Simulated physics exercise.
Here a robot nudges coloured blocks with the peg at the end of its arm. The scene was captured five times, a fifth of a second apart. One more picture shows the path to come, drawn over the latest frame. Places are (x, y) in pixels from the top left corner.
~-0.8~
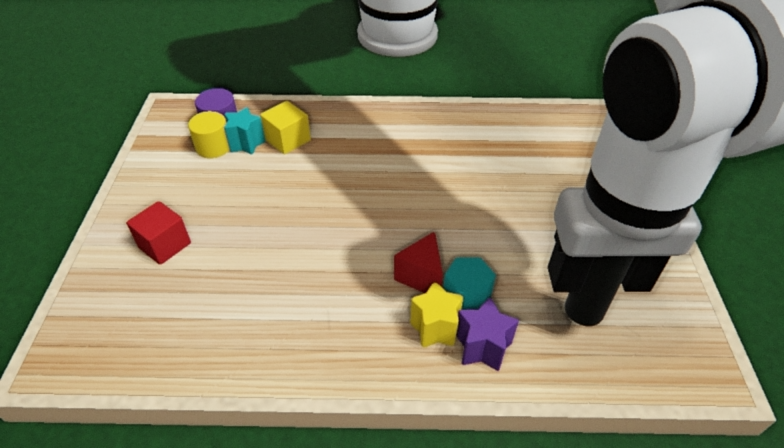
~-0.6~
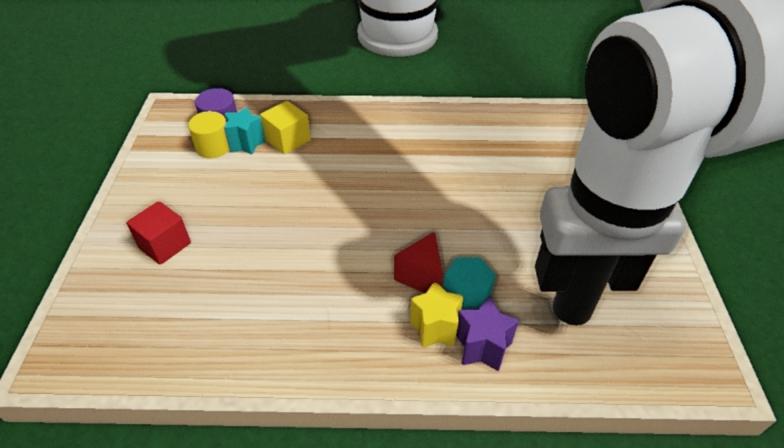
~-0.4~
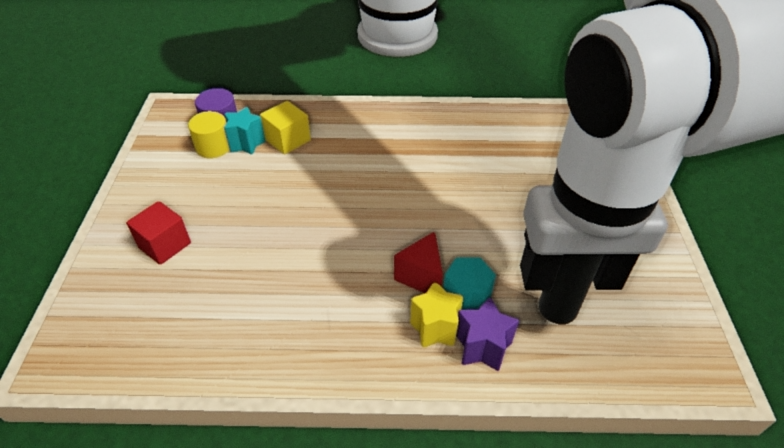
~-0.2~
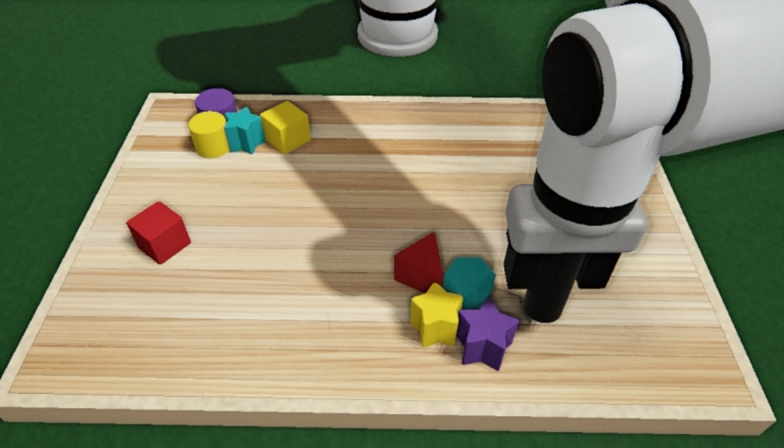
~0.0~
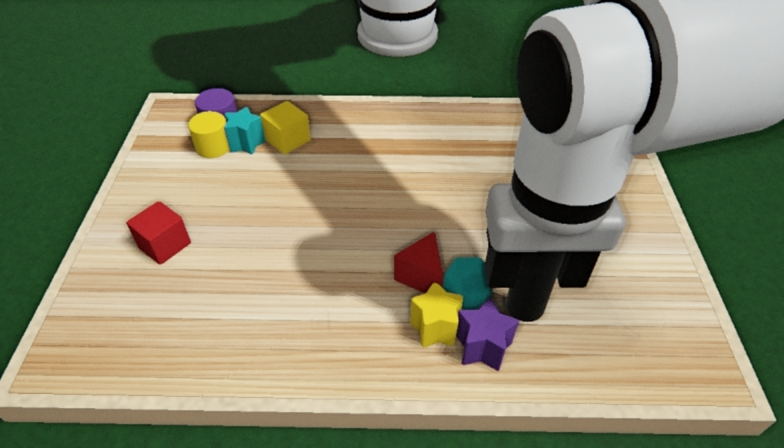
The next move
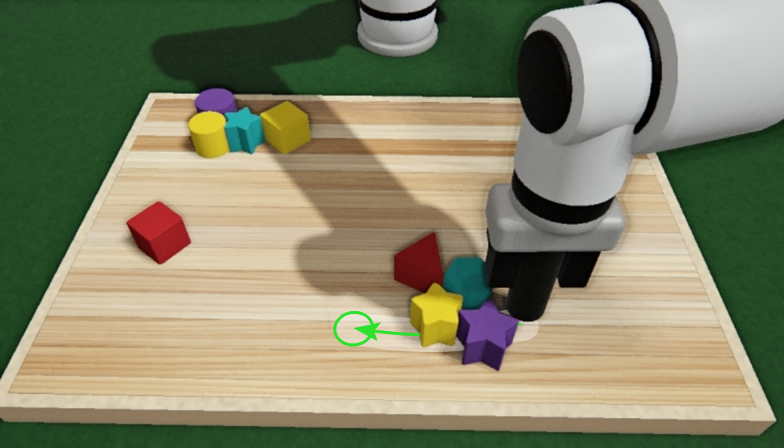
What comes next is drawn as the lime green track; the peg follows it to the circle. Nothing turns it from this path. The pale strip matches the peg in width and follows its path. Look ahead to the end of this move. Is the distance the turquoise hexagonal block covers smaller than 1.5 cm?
Yes, that is what happens.
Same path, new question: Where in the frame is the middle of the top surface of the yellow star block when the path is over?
Expect it around (313, 303).
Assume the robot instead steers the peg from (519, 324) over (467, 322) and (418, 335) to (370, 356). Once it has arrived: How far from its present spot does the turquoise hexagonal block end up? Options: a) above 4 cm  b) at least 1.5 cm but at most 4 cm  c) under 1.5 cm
I'll go with b - at least 1.5 cm but at most 4 cm.
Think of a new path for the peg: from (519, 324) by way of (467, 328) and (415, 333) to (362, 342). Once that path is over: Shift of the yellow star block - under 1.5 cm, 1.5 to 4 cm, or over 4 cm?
Result: Over 4 cm.
The drawn path runs from (519, 324) via (438, 335), ending at (354, 328).
What follows on the original path. One third of the way, peg (468, 315); yellow star block (420, 309), turned 50° clockwise; turquoise hexagonal block (464, 272), turned 20° clockwise; purple star block (459, 343), turned 30° anticlockwise.
Two thirds of the way, peg (410, 317); yellow star block (371, 308), turned 60° clockwise; turquoise hexagonal block (464, 272), turned 20° clockwise; purple star block (447, 347), turned 60° anticlockwise.
At the end, peg (352, 311); red three-sided block not moved; yellow star block (313, 303), turned 60° clockwise; turquoise hexagonal block (464, 272), turned 20° clockwise; purple star block (447, 347), turned 60° anticlockwise.
